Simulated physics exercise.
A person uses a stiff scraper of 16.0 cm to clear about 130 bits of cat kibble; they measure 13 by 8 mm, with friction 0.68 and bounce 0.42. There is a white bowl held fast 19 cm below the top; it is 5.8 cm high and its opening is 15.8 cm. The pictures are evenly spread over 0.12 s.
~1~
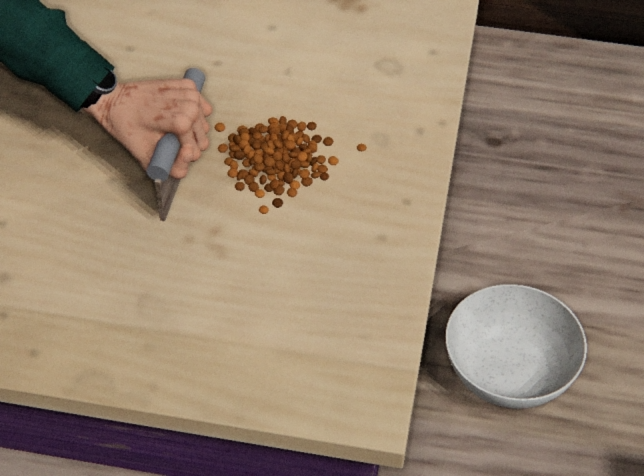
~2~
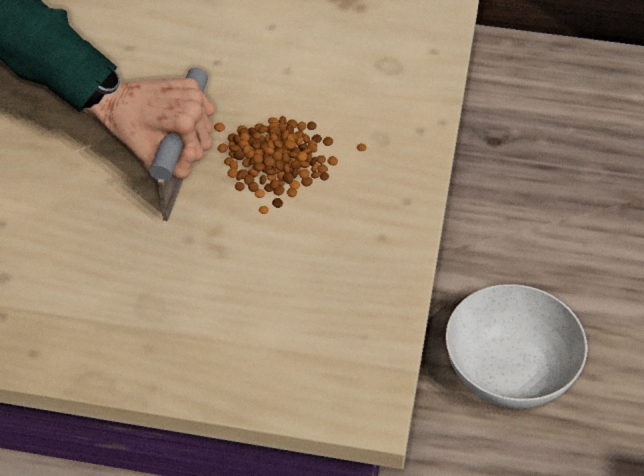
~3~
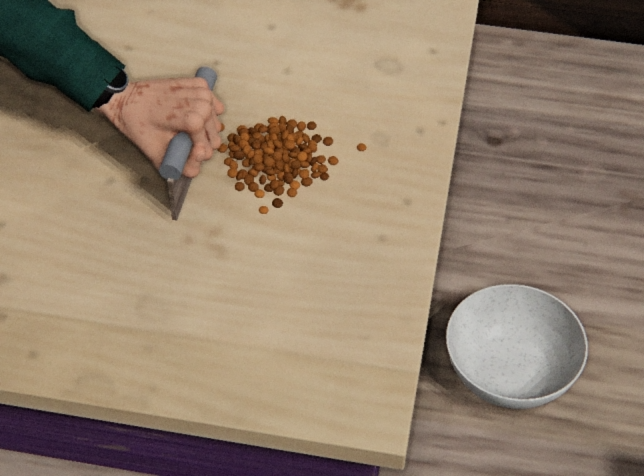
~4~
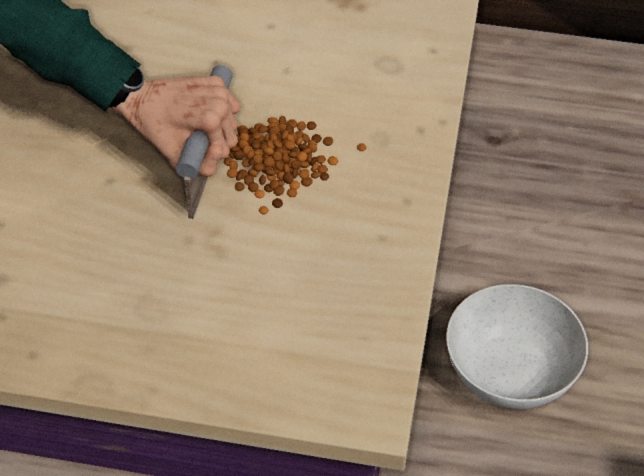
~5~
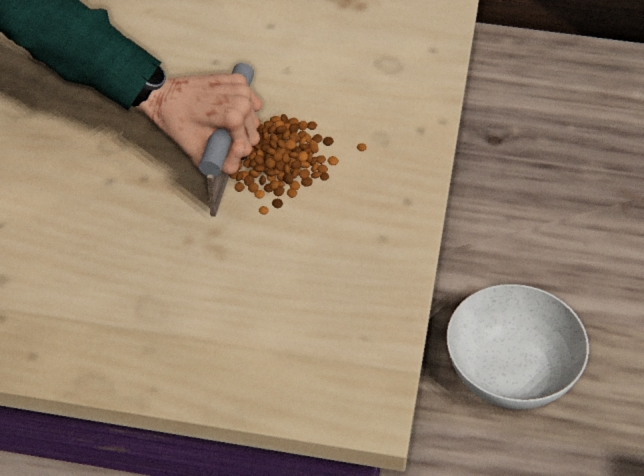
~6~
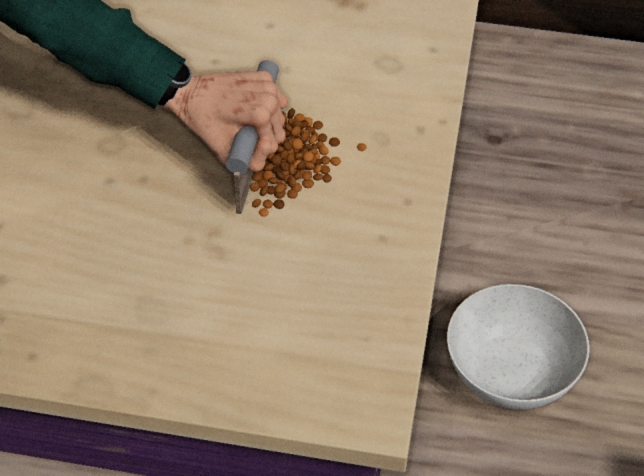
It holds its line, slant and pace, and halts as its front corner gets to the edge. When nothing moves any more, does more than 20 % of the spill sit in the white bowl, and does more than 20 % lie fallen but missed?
White bowl: Not more; missed: More.
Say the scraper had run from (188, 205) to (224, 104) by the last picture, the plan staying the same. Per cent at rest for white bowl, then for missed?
The white bowl gets 20 % and 5 % misses.
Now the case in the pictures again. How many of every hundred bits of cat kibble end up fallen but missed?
It comes to around 80 percent.
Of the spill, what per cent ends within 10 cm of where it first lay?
Some 0 per cent.
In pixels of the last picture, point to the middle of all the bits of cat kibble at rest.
Centre: Close to (631, 260).
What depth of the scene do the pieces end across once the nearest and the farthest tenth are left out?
It spans some 36 centimetres.
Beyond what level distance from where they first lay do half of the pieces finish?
44 cm.
Then, 0.16 s after the last picture, scraper 27 cm from its start, spill 21 cm wide; still on top 100 %.
Then, 0.31 s after the last picture, scraper 31 cm from its start, spill 29 cm wide; off the edge, not caught 90 %, still on top 10 %.
Then, 0.44 s after the last picture, scraper 31 cm from its start, spill 34 cm wide; white bowl 10 %, off the edge, not caught 80 %, still on top 5 %.
In the end, white bowl 15 %, fallen but missed 80 %, still on top 5 %.
